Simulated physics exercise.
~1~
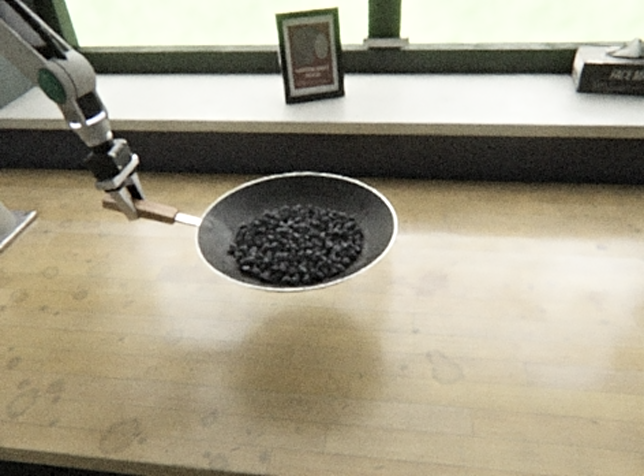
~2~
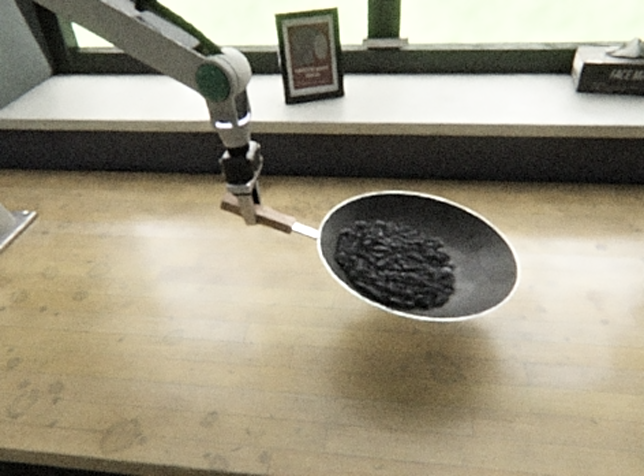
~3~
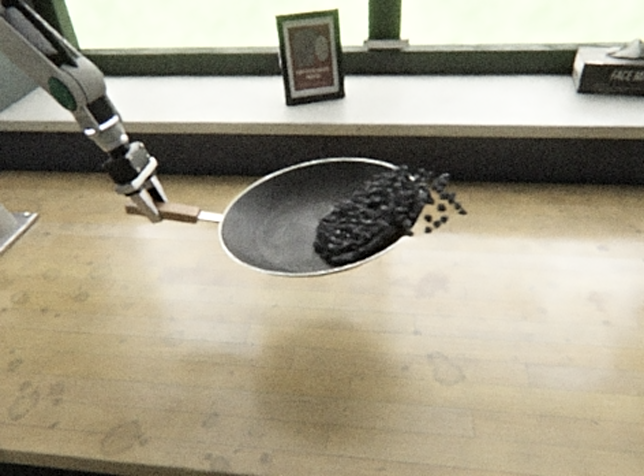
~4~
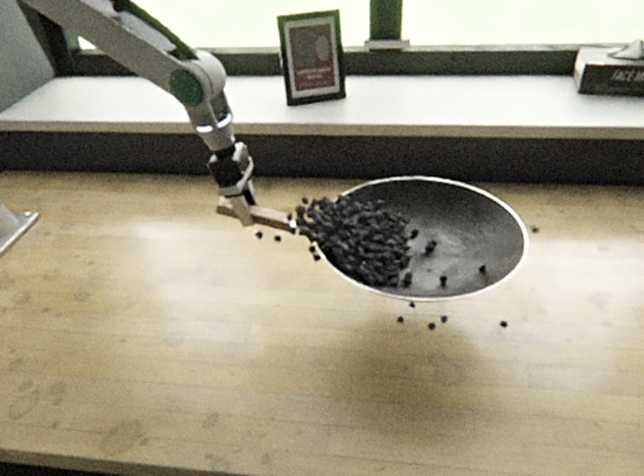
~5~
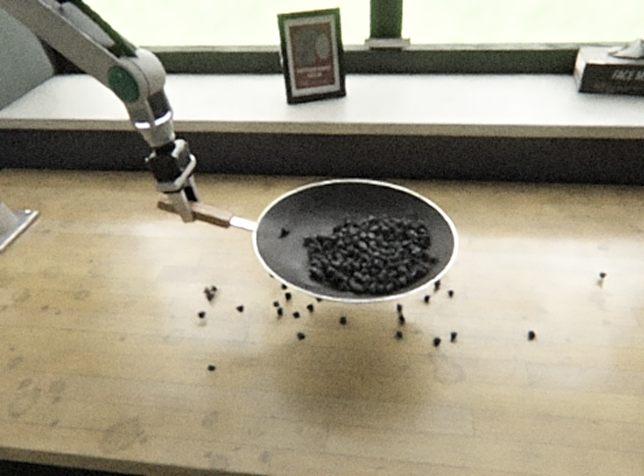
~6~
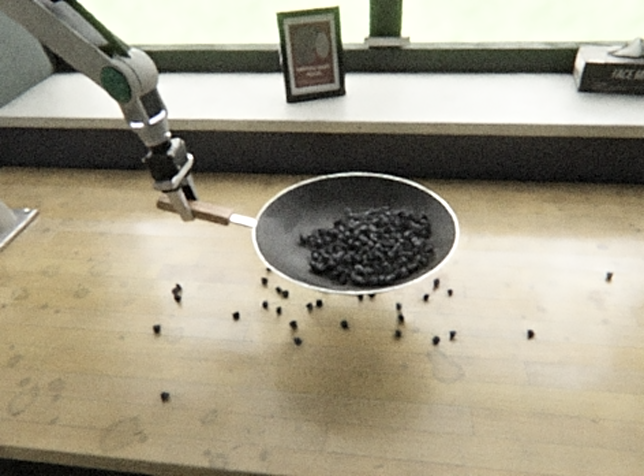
In the video, a robot arm swings a wok of small black pebbles right, left and right again above a wooden table, tossing some over the rim, then draws it back left and holds still, with most pebbles inside and some scattered on the table.
